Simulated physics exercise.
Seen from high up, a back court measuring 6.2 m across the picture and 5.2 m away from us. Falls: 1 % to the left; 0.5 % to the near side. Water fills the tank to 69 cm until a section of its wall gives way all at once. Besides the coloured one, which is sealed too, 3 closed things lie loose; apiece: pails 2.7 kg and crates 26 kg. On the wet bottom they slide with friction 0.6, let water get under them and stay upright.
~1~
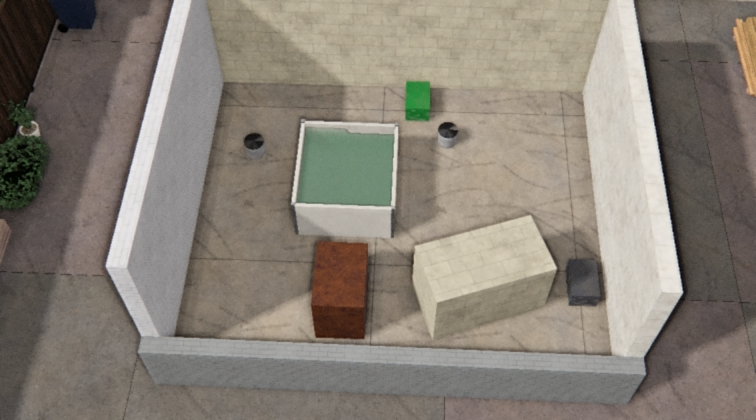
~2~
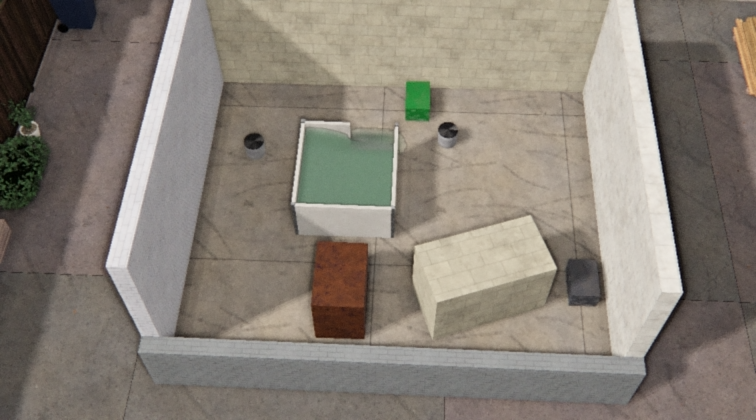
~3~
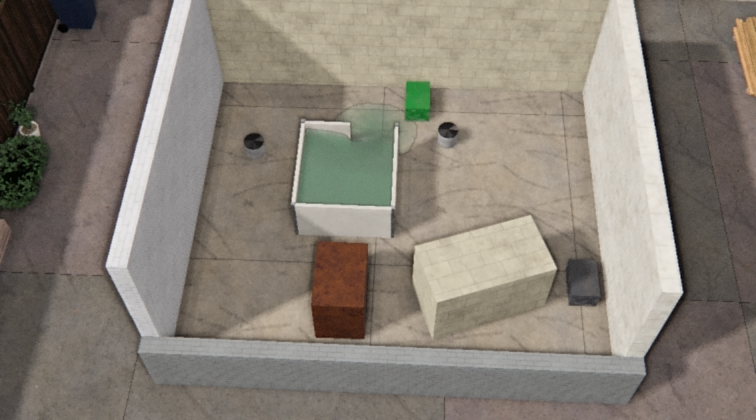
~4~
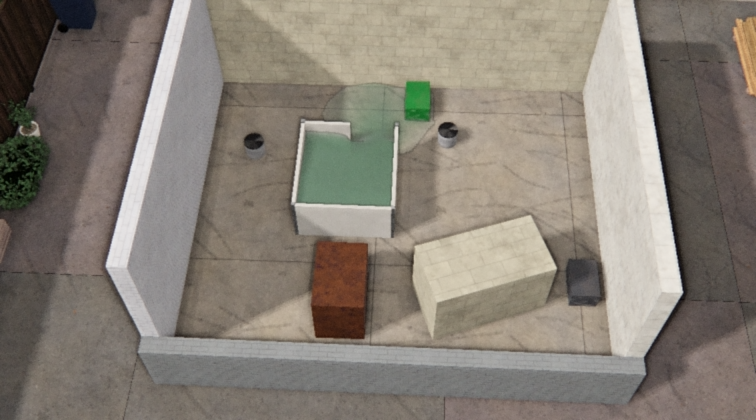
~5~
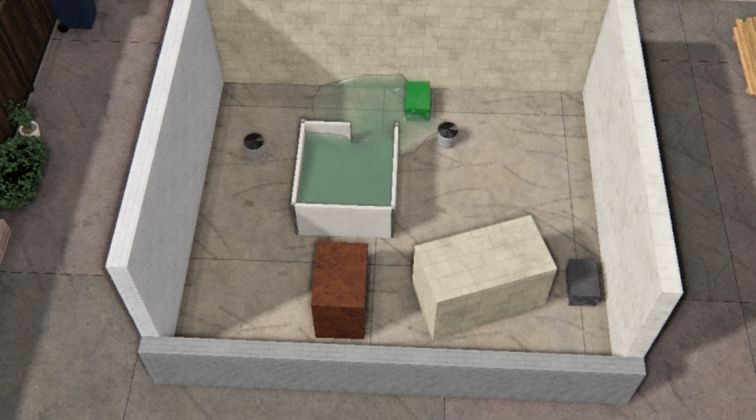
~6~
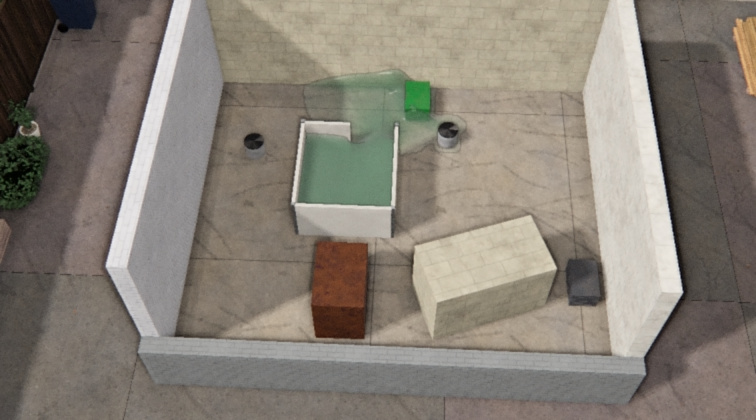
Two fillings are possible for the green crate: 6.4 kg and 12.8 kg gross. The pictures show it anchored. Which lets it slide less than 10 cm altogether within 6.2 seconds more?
Most likely both picks fail.
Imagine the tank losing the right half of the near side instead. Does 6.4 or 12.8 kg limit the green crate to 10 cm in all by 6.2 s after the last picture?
So the lighter choice.
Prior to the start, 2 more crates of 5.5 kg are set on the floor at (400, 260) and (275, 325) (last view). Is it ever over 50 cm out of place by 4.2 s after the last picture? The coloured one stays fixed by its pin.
In that order: Less, less.
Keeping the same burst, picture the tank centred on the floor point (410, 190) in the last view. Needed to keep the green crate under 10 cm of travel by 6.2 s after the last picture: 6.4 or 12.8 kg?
Then it turns out both choices fall short.
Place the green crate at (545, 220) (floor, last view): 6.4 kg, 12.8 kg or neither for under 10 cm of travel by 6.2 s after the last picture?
Looks like the outcome is this: No option works.
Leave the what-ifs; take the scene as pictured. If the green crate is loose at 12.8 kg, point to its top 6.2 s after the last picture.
Near (555, 256).
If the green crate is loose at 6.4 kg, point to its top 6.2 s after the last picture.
About pixel (552, 269).
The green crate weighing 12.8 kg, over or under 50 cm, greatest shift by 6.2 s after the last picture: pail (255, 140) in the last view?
That one goes beyond the limit.
Then, 0.6 s after the last picture the green crate would be 99 cm from its start with 6.4 kg and 96 cm from its start with 12.8 kg; 10 cm of water round it then.
Then, 2.3 s after the last picture the green crate would be 319 cm from its start with 6.4 kg and 280 cm from its start with 12.8 kg; 6 cm of water round it then.
Then, 4.2 s after the last picture the green crate would be 348 cm from its start with 6.4 kg and 348 cm from its start with 12.8 kg; 9 cm of water round it then.
Then, 6.2 s after the last picture the green crate would be 382 cm from its start with 6.4 kg and 365 cm from its start with 12.8 kg; 9 cm of water round it then.
